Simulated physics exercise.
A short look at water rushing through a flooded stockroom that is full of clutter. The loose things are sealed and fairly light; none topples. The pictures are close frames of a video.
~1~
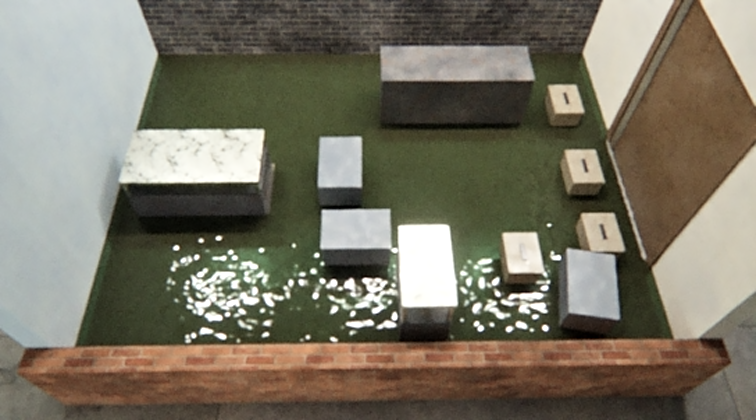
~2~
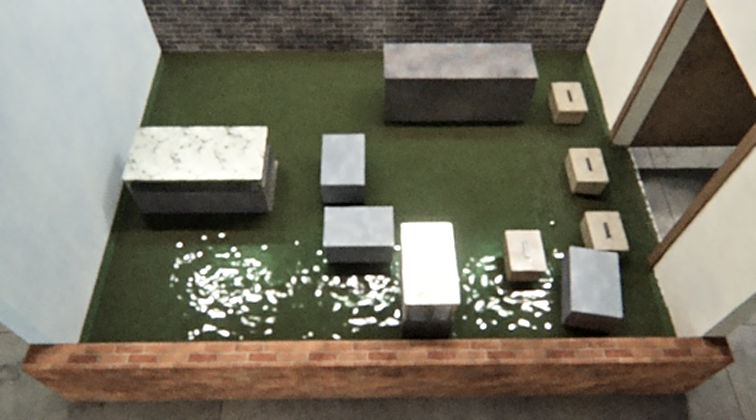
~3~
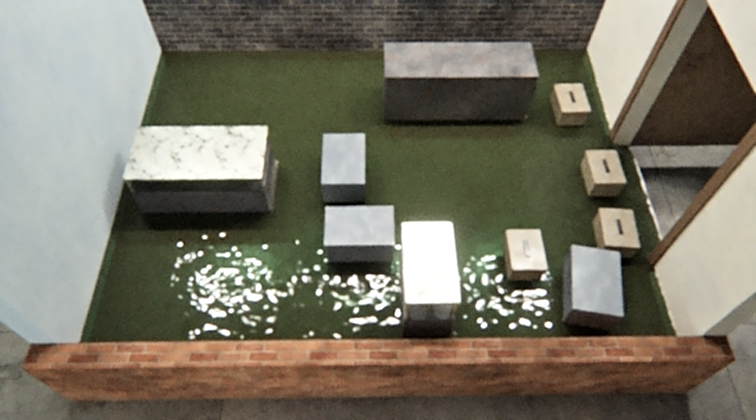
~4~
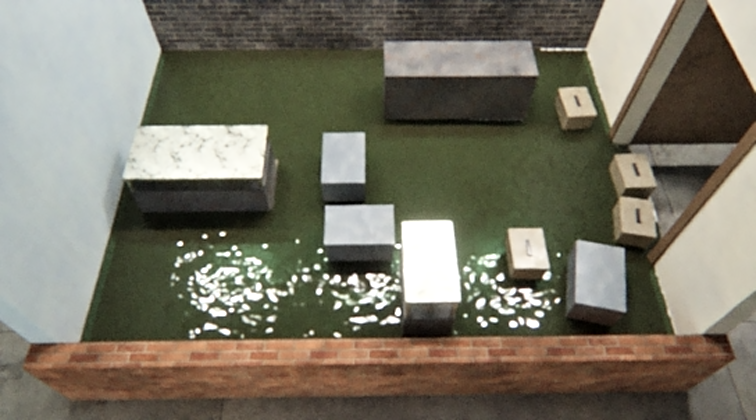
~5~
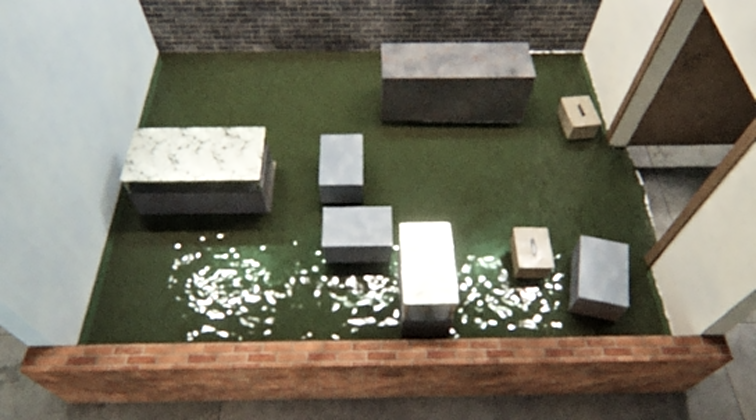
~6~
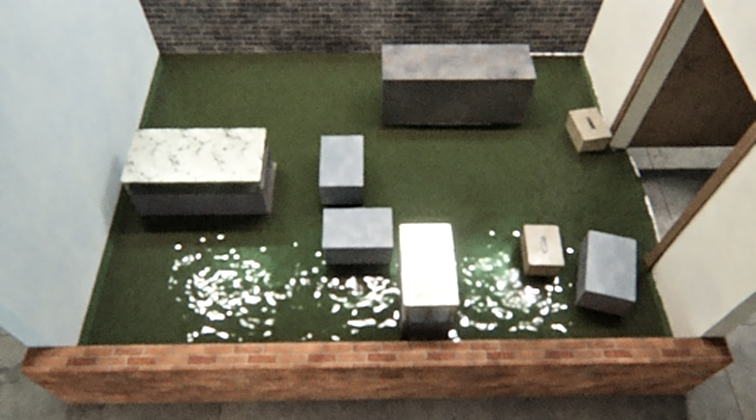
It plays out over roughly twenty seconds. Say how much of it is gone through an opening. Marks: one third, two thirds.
Share: At least two thirds.
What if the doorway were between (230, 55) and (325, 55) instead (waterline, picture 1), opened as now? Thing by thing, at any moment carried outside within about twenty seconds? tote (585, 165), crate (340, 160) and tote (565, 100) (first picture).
As listed: Kept in, yes, carried outside.
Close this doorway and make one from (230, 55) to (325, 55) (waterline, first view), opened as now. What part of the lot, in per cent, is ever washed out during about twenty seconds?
Close to 40 %.
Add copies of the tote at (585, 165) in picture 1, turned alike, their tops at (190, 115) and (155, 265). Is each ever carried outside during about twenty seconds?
As listed: Still in, stays.
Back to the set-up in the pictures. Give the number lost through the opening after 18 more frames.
The number is 5.
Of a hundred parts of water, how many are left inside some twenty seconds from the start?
I make it 44 per cent.
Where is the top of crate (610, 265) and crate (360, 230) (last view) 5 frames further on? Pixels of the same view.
Around (651, 219) and (404, 217).
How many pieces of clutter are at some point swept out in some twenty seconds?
I count 7.
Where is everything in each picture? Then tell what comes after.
In the first picture, a tote at (566, 99), afloat; a crate at (592, 283), afloat; 0 of 7 have shifted.
In the second picture, a tote at (569, 96), afloat; a crate at (595, 281), afloat; 0 of 7 have shifted.
In the third picture, a tote at (572, 98), afloat, close to its start; a crate at (597, 279), afloat; 2 of 7 have shifted.
In the fourth picture, a tote at (577, 101), afloat, close to its start; a crate at (601, 275) floats, close to its start; 4 of 7 have shifted.
In the fifth picture, a tote at (581, 111), afloat, close to its start; a crate at (604, 270), afloat, close to its start; 5 of 7 have shifted.
In the sixth picture, a tote at (591, 123), afloat, a stride from its start; a crate at (612, 264), afloat, close to its start; 5 of 7 have shifted.
A moment on, 3 of 7 are out; 4 afloat.
Next, 5 of 7 are out; 2 afloat.
Later, 7 of 7 are out; 0 afloat.
In the end, 7 of 7 are out; 0 afloat.
